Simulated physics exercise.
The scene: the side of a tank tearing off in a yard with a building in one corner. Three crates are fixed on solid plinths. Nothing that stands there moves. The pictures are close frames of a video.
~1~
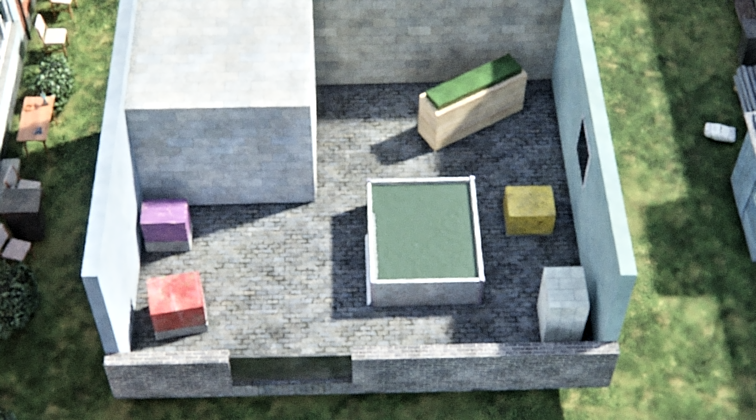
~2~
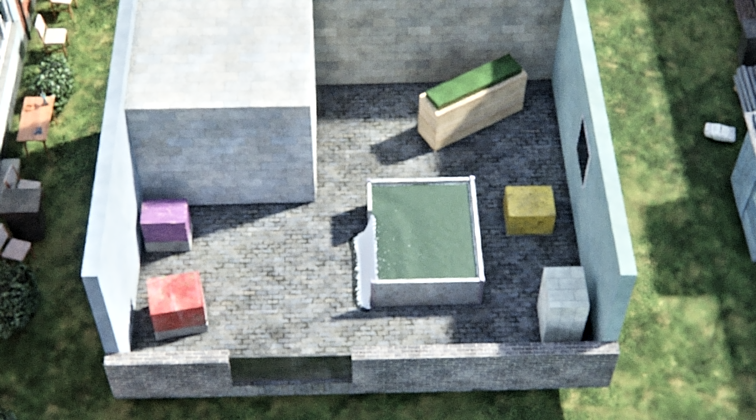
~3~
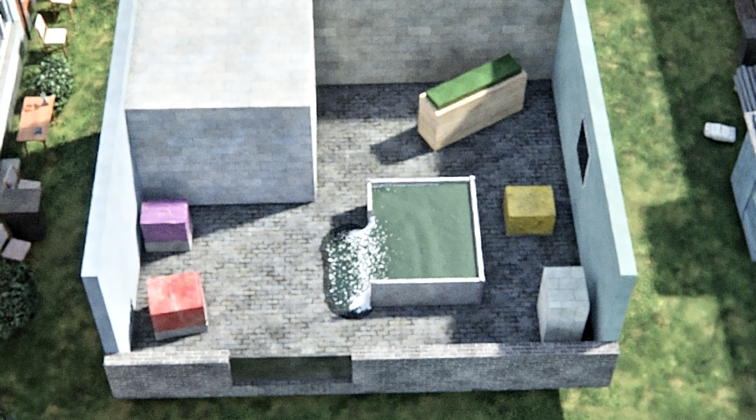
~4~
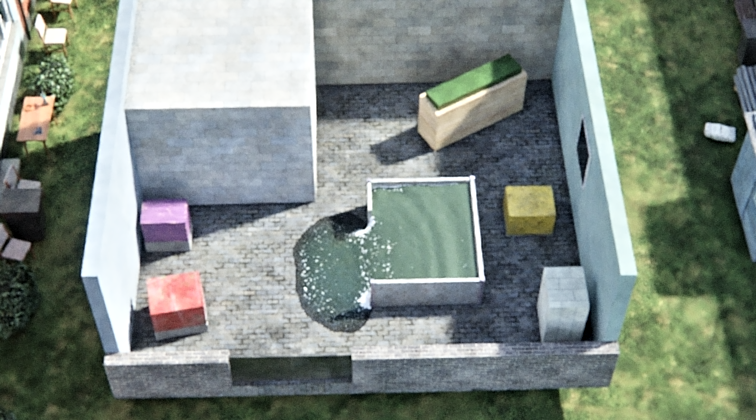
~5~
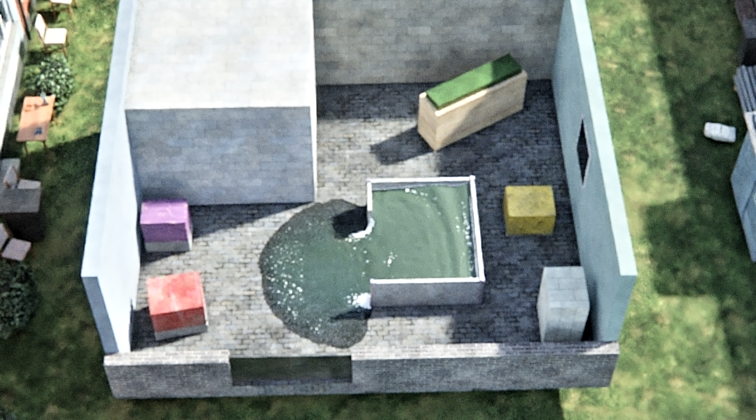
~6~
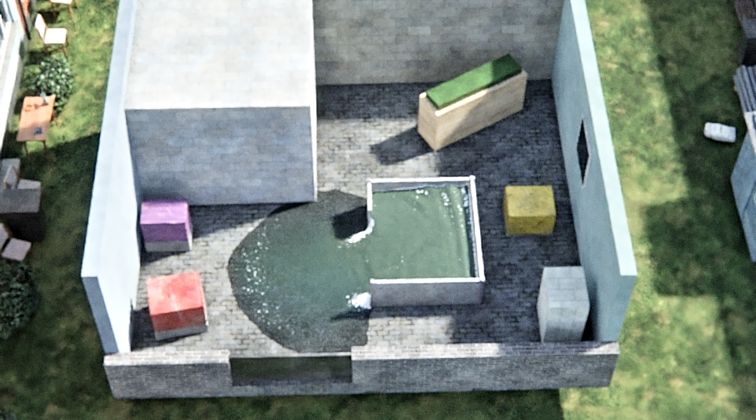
The video shows a walled yard with coloured blocks and a square tank of still green water; the tank's left side gives way, and water pours out, spreading leftward across the paving in a widening rounded pool.
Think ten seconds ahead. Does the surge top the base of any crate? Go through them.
The yellow crate gets wet; the purple crate gets wet; the red crate gets wet.
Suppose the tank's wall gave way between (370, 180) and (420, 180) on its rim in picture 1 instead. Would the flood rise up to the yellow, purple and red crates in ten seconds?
My reading: The yellow one ends up wet; the purple one escapes it; the red one escapes it.
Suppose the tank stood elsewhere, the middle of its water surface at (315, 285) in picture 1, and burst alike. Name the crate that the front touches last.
Last comes the crate marked yellow.
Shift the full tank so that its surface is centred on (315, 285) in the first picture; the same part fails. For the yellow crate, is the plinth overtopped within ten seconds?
Yellow crate gets wet.
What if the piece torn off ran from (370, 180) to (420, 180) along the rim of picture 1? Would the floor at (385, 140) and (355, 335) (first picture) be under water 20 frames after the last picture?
One after the other: Awash, no water.
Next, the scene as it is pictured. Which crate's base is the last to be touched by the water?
Last comes the crate marked yellow.
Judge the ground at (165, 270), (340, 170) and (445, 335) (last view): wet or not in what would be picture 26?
As listed: Awash, free of water, not flooded.
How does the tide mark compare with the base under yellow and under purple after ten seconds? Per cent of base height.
Roughly 210 per cent, then 130 per cent.
A moment on, water covers 35 % of the floor; the yellow crate not reached, the purple crate water round its plinth, the red crate water round its plinth.
Next, water covers 35 % of the floor; the yellow crate not reached, the purple crate water round its plinth, the red crate water round its plinth.
Then, water covers 40 % of the floor; the yellow crate not reached, the purple crate water round its plinth, the red crate water round its plinth.
Later, water covers 50 % of the floor; the yellow crate not reached, the purple crate water round its plinth, the red crate water round its plinth.
In the end, water covers 85 % of the floor; the yellow crate was topped, the purple crate was topped, the red crate was topped.
